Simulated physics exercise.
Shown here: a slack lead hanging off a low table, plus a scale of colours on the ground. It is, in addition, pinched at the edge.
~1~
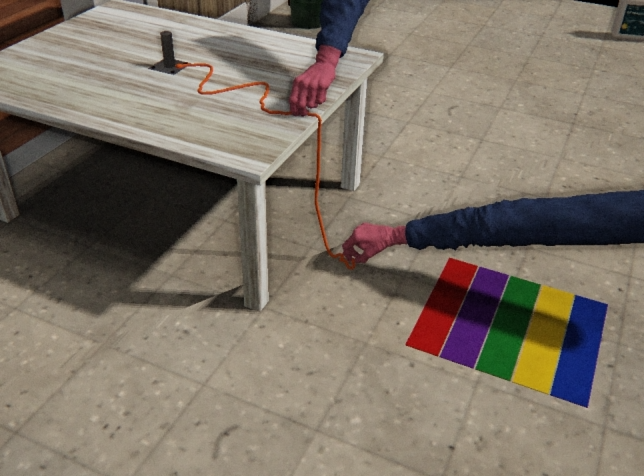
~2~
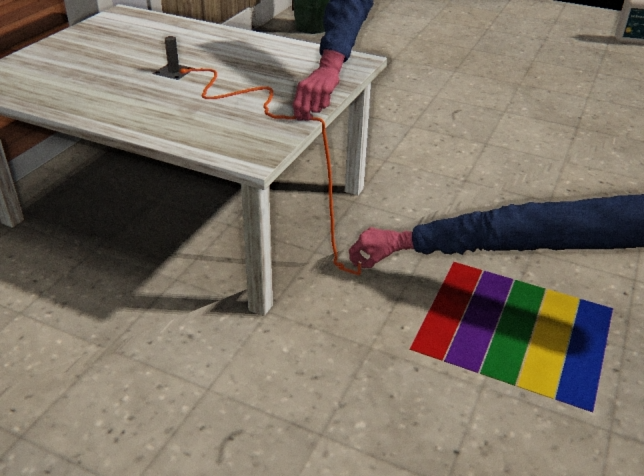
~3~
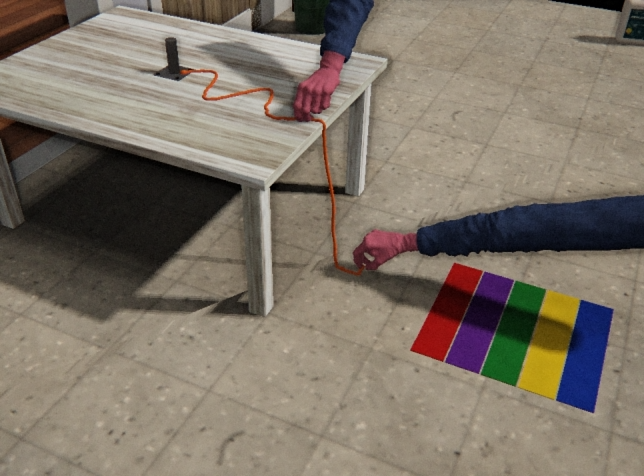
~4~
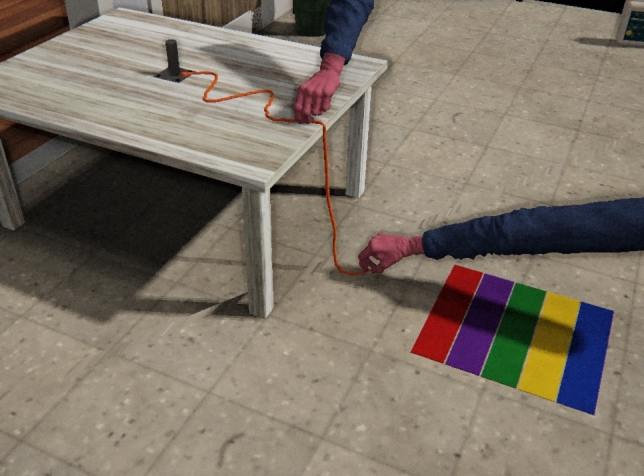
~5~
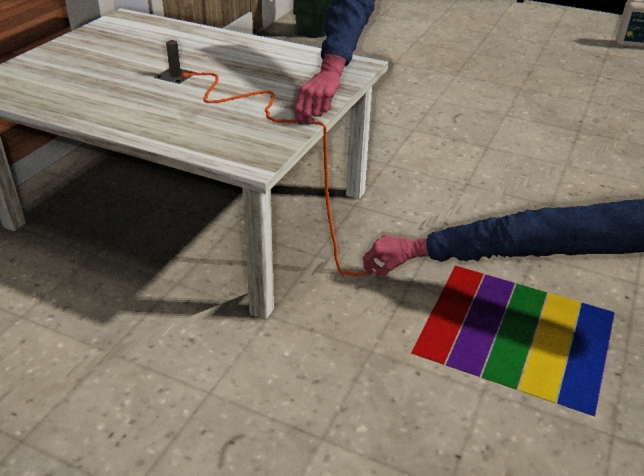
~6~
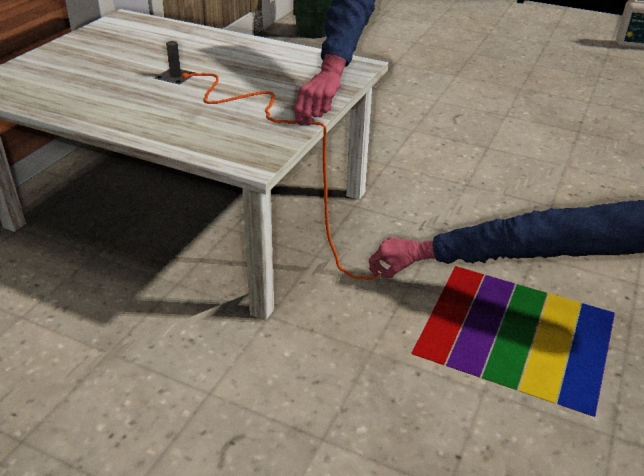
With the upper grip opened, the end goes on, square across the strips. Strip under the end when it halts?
Blue strip.
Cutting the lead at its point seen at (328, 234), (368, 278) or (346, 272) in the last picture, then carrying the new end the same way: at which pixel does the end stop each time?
Estimated positions in order: (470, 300); (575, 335); (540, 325).
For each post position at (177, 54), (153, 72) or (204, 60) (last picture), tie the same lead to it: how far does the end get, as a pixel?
The first try gives (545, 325), the second (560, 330) and the third (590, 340).
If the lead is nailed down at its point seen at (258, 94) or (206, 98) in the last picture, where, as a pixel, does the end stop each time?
Taking the tries in turn, you get (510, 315) and then (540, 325).
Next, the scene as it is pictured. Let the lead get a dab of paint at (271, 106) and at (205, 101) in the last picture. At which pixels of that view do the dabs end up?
(344, 137) and (259, 100), roughly.
A little later, end near (530, 320); over green.
Next, end near (570, 332); over yellow.
When it is tight, end near (593, 340); over blue. The blue one.
